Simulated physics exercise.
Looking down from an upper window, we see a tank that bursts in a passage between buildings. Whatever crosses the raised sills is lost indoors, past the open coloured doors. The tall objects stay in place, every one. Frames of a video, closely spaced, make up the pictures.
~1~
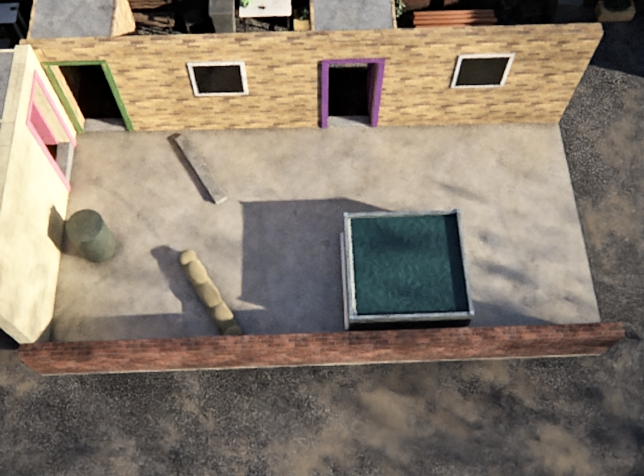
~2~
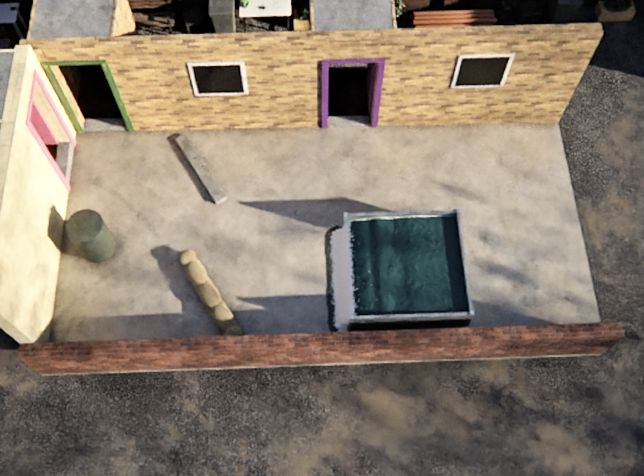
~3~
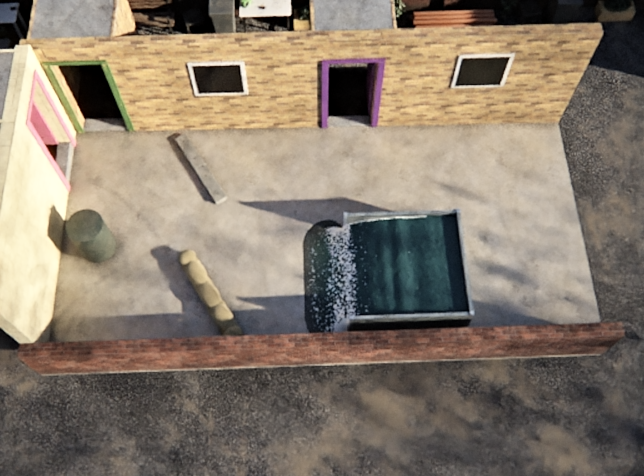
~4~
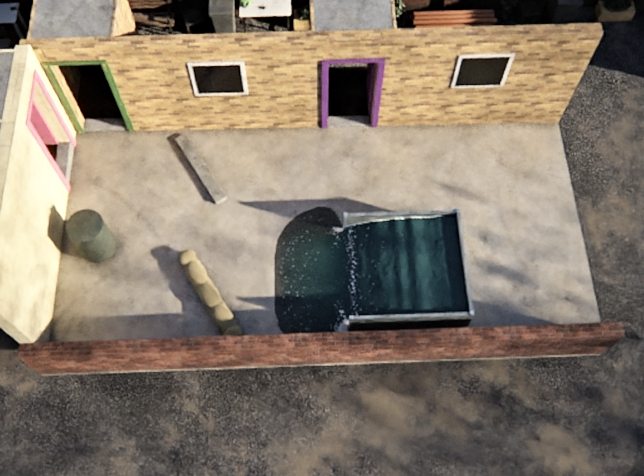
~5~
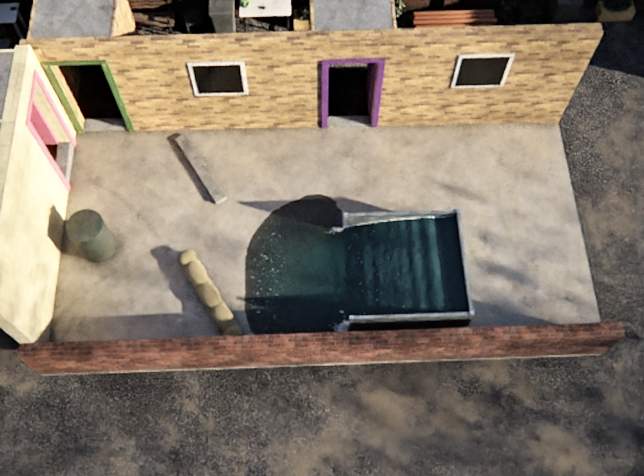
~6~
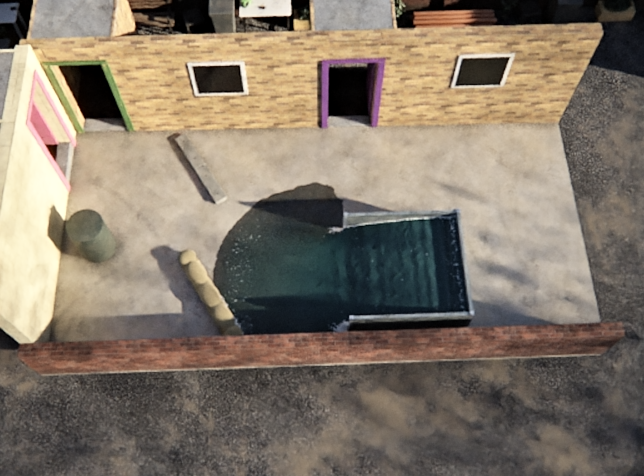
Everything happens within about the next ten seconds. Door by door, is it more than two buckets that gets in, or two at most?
Result: The green door counts as over; the purple door counts as over; the pink door counts as not over.
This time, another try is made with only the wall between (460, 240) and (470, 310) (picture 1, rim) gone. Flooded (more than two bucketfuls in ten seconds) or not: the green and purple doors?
Green: Short of the mark, purple: Short of the mark.
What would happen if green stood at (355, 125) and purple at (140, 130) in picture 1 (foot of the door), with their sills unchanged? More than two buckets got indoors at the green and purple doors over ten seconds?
Well, green door never reaches it while purple door crosses the line.
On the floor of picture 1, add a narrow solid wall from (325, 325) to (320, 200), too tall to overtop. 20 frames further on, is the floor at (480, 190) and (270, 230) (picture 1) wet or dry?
First spot parched, second spot submerged.
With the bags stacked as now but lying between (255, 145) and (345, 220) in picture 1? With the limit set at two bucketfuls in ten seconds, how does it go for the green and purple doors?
Note - green door: Beyond the mark, purple door: Below the mark.
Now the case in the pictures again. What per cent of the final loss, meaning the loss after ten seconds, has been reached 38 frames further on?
Near 30 in a hundred, I reckon.
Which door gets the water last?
Last comes the purple one.
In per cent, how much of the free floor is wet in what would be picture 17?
It works out to about 45 in a hundred.
A moment on, water covers 30 % of the floor; the green door not reached, the purple door not reached, the pink door not reached.
Next, water covers 45 % of the floor; the green door not reached, the purple door not reached, the pink door not reached.
Then, water covers 55 % of the floor; the green door under two buckets in, the purple door not reached, the pink door wet at the sill, nothing in.
Later, water covers 70 % of the floor; the green door far over two buckets in, the purple door under two buckets in, the pink door under two buckets in.
In the end, water covers 85 % of the floor; the green door far over two buckets in, the purple door over two buckets in, the pink door under two buckets in.
